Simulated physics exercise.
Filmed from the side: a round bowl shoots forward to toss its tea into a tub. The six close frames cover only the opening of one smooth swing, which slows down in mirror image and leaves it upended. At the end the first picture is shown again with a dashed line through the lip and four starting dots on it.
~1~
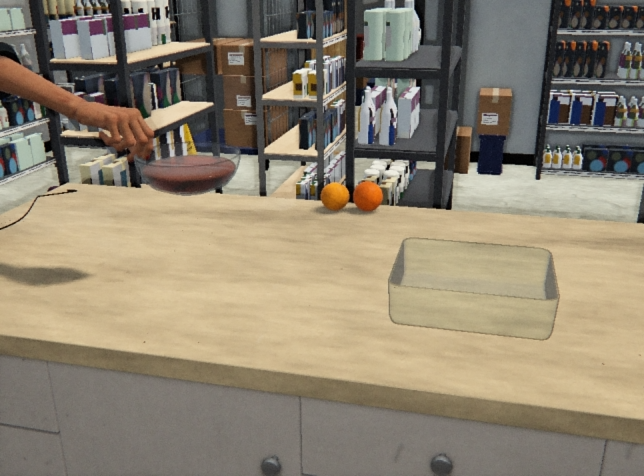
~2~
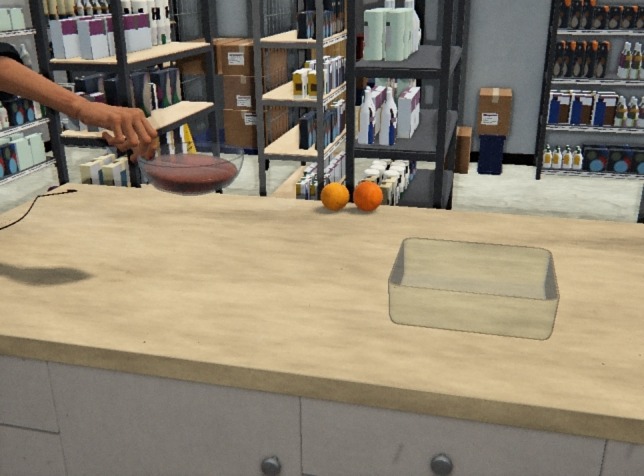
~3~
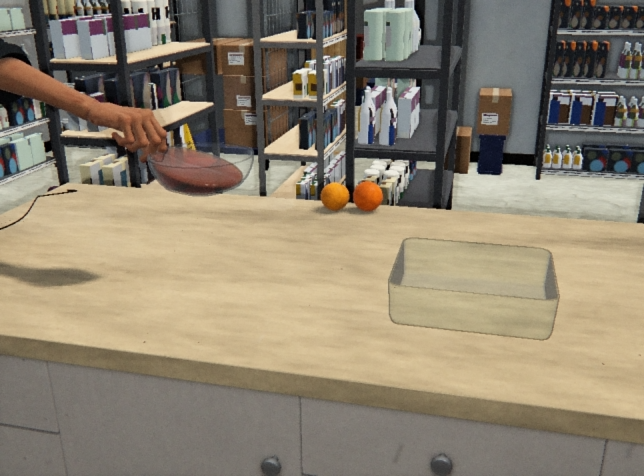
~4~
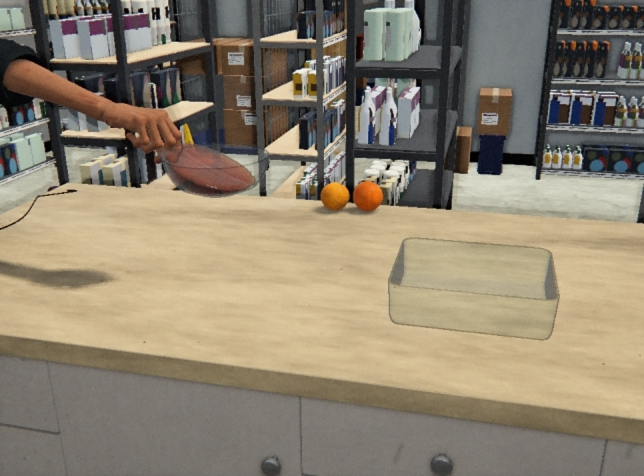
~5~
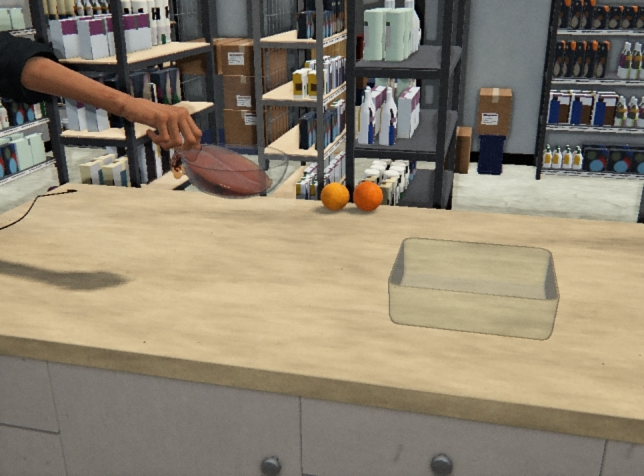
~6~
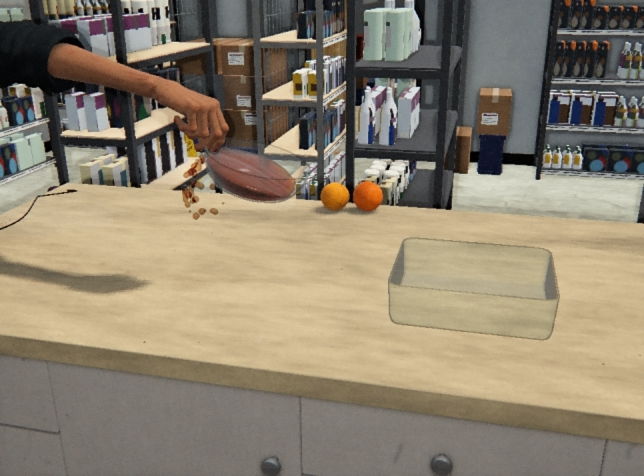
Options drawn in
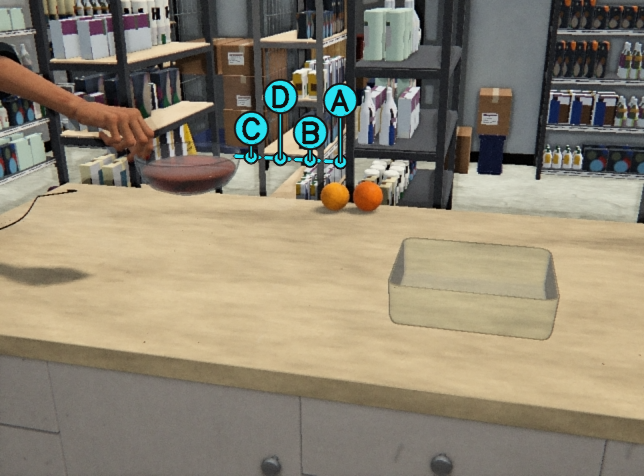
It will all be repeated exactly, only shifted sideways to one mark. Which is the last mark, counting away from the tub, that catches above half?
Go for C.
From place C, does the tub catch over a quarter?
Yes, it does.
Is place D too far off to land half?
No.
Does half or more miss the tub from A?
No, not at all.
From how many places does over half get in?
All of them.
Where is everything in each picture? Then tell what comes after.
Upright, lip at (235, 156); tub from (389, 320) to (552, 338); nothing has left yet.
Upright, lip at (239, 156); nothing has left yet.
Upright, lip at (249, 156); nothing has left yet.
Upright, lip at (265, 157); tea is over the rim, down to (167, 156).
Tipped about 3°, lip at (285, 161); tea is over the rim, down to (183, 175).
Tipped about 15°, lip at (307, 173); tea is over the rim, down to (199, 215).
On the marked copy, A at (340, 162); B at (310, 160); C at (251, 156); D at (280, 158).
With A, about 71 % lands in the tub, 14 % falls short and 16 % goes beside or beyond.
With B, about 75 % lands in the tub, 10 % falls short and 15 % goes beside or beyond.
With C, about 61 % lands in the tub, 25 % falls short and 14 % goes beside or beyond.
With D, about 65 % lands in the tub, 12 % falls short and 23 % goes beside or beyond.
